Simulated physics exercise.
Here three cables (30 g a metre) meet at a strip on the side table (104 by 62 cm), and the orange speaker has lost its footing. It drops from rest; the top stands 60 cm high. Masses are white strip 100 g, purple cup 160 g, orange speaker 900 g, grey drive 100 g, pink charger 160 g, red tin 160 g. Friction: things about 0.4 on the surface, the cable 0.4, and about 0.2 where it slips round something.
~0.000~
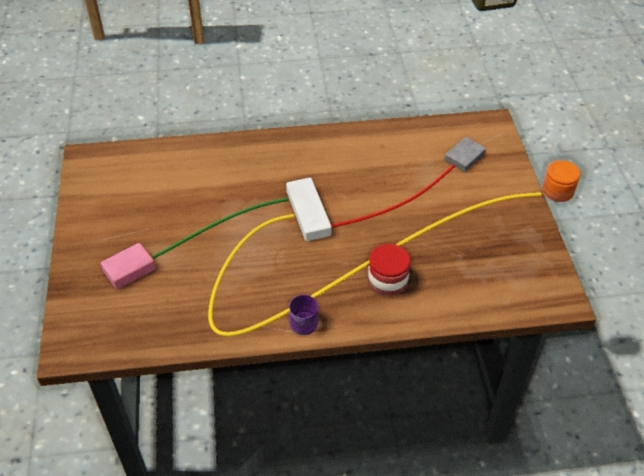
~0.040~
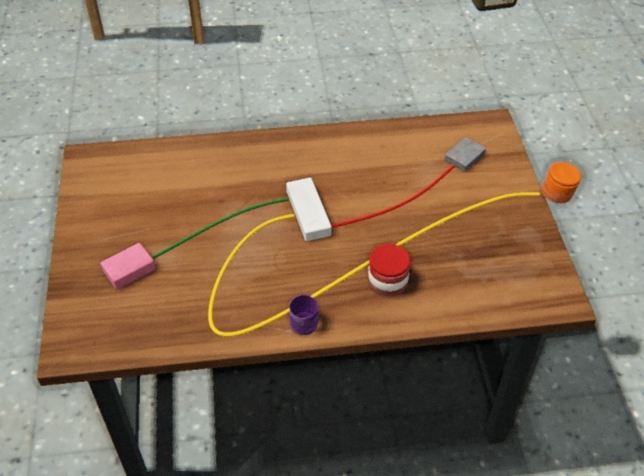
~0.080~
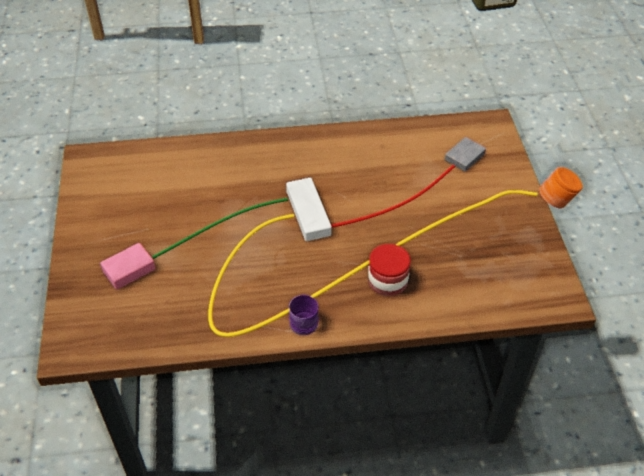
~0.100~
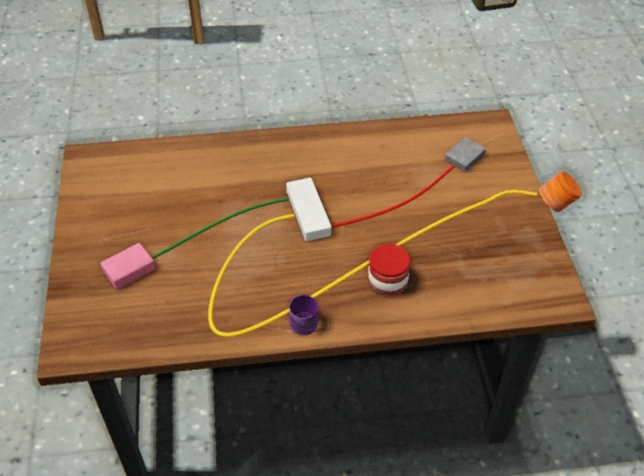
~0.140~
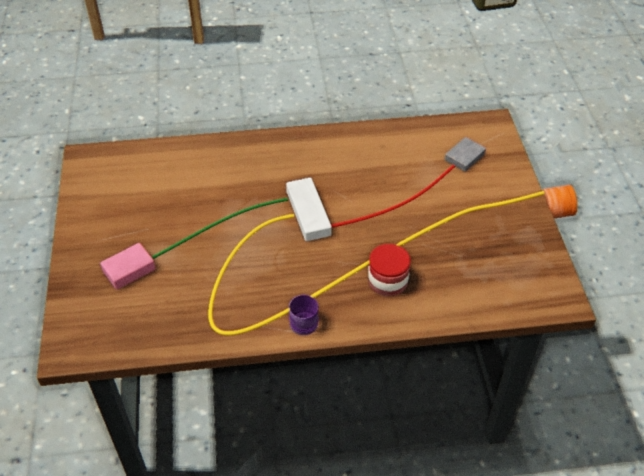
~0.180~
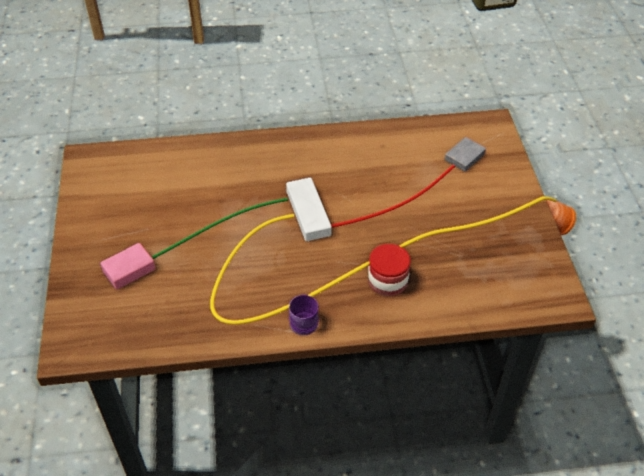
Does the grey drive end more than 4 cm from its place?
The grey drive hardly stirs.
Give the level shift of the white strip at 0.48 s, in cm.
About 4 cm.
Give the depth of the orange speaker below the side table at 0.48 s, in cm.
About 55 cm.
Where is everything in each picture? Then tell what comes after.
The first picture shows grey drive (466, 151); yellow cable runs through (248, 237) (211, 321) (485, 204).
The second picture shows orange speaker (564, 173); yellow cable runs through (248, 237) (484, 203).
The third picture shows orange speaker (561, 188); yellow cable runs through (248, 237) (483, 203).
The fourth picture shows orange speaker (561, 192); yellow cable runs through (248, 237) (483, 203).
The fifth picture shows orange speaker (559, 202); yellow cable runs through (248, 237) (488, 206).
The sixth picture shows grey drive (466, 151); yellow cable runs through (248, 237) (220, 319) (326, 287) (417, 239) (514, 212).
By 0.5 s, the strip's end of the yellow cable at (327, 217); white strip 4 cm off its start, orange speaker over the edge.
By 0.8 s, the strip's end of the yellow cable at (326, 218); white strip 3 cm off its start, orange speaker over the edge, pink charger 1 cm off its start.
By 1.1 s, the strip's end of the yellow cable at (326, 218); white strip 3 cm off its start at (321, 199), orange speaker over the edge, pink charger 1 cm off its start at (134, 260).
By 1.4 s, the strip's end of the yellow cable at (326, 218); white strip 3 cm off its start, orange speaker over the edge, pink charger 1 cm off its start.
By 2.6 s, the strip's end of the yellow cable at (326, 218); grey drive 0 cm off its start at (466, 151), white strip 3 cm off its start at (321, 199), orange speaker over the edge, pink charger 1 cm off its start at (134, 260).
